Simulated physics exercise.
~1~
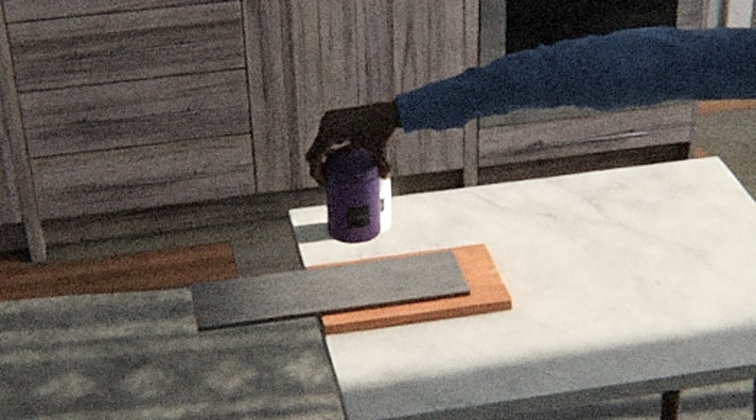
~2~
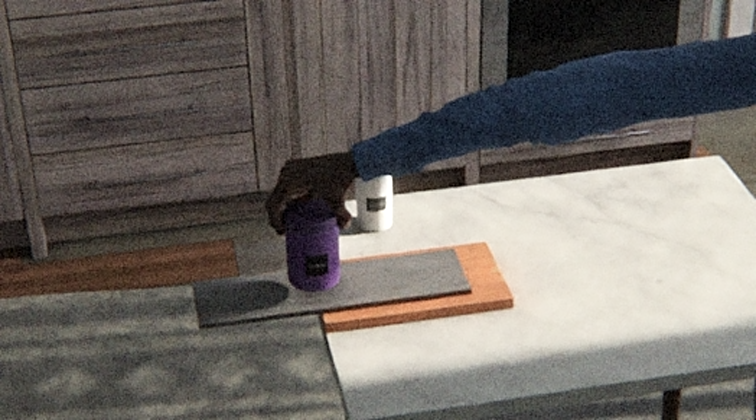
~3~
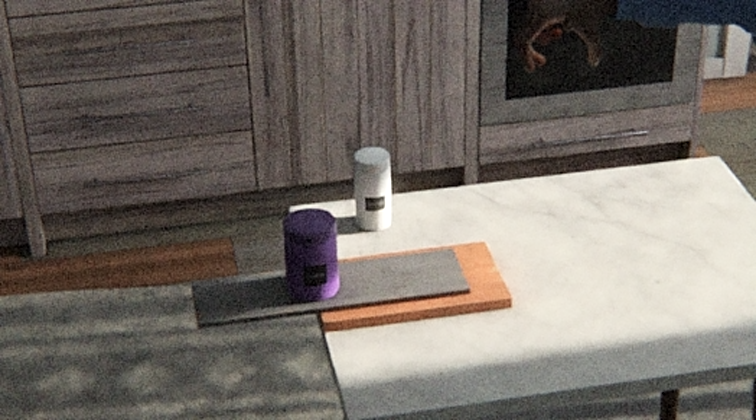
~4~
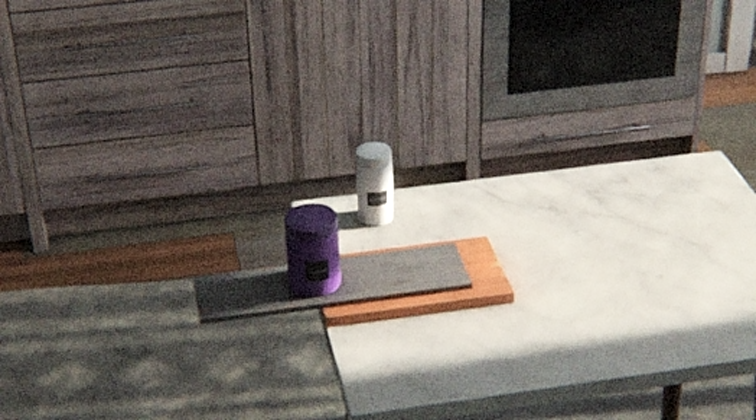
A pale marble-topped table stands in a kitchen with grey wooden cabinets and a dark oven behind it, seen from slightly above by a gently swaying camera. At the table's left end, a flat grey board lies partly on an orange slab and sticks out past the edge, with a white jar standing behind. A hand in a blue sleeve holds a purple jar near the white one, then moves it left and down onto the grey board. The hand lets go and withdraws to the right. The purple jar stays upright, and the board holds, still jutting over the edge.
